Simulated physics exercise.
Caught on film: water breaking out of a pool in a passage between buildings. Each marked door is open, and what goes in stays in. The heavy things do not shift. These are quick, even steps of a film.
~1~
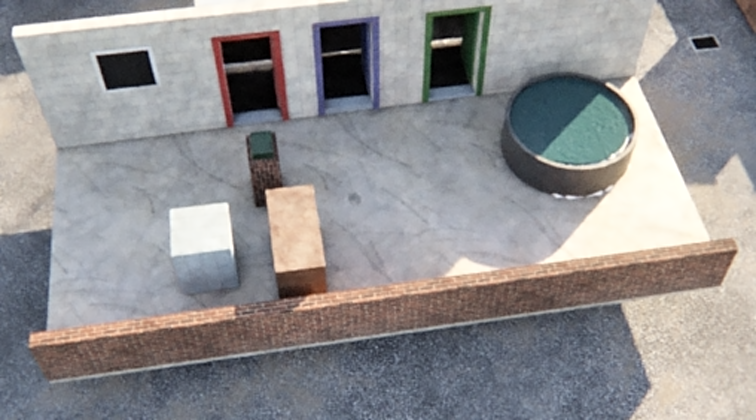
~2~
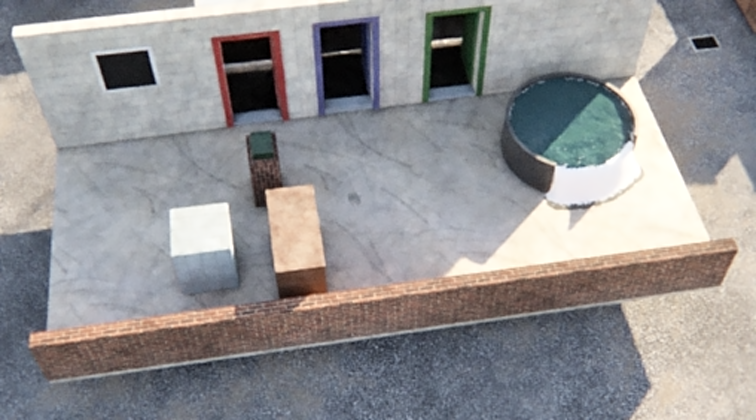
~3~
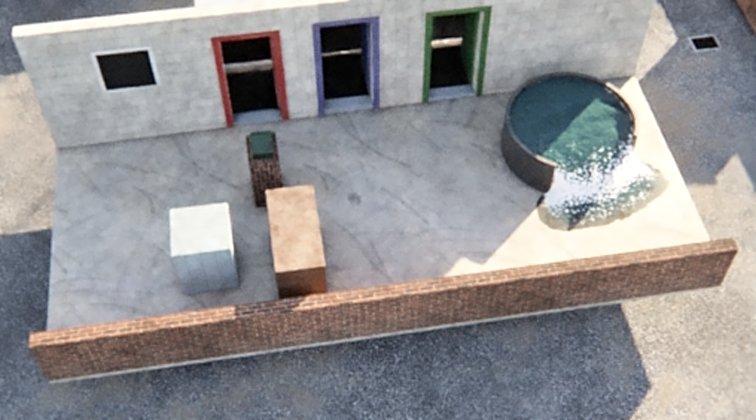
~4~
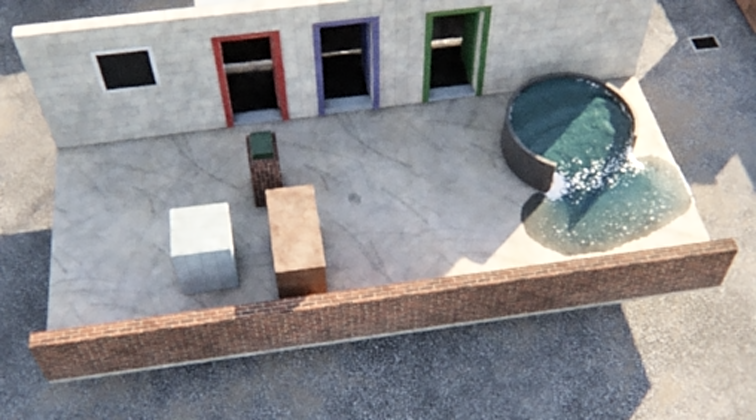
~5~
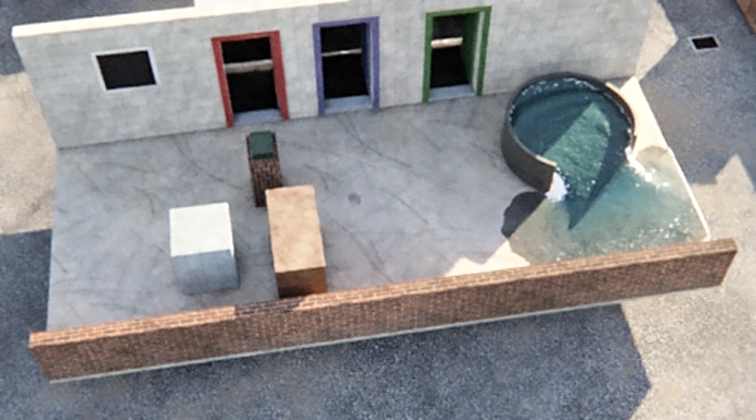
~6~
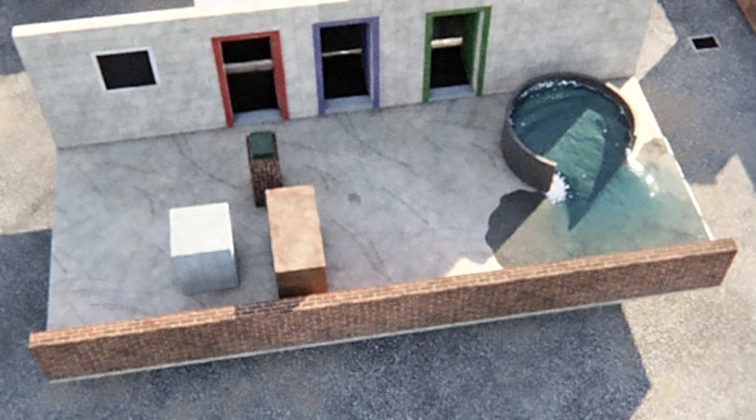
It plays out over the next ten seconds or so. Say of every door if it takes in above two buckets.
The blue door admits no more than that; the red door admits no more than that; the green door admits no more than that.
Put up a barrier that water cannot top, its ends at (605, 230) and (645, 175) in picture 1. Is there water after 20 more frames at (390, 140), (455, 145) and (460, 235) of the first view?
In that order: Dry, dry, covered.
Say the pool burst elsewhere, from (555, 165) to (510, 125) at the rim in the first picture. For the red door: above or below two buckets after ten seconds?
Then: Red door floods.
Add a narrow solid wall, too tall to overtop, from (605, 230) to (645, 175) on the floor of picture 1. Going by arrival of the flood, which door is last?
It is the door marked green.
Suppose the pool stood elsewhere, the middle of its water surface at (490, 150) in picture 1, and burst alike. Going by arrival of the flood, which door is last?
The one in green.
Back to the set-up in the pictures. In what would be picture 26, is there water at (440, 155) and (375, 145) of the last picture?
One after the other: Clear, clear.
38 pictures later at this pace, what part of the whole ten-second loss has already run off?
I make it 80 per cent.
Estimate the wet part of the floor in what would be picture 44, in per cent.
Near 50 in a hundred.
A moment on, water covers 15 % of the floor; the blue door not reached, the red door not reached, the green door not reached.
Next, water covers 20 % of the floor; the blue door not reached, the red door not reached, the green door not reached.
Then, water covers 35 % of the floor; the blue door not reached, the red door not reached, the green door not reached.
Later, water covers 50 % of the floor; the blue door wet at the sill, nothing in, the red door under two buckets in, the green door not reached.
In the end, water covers 70 % of the floor; the blue door wet at the sill, nothing in, the red door under two buckets in, the green door wet at the sill, nothing in.
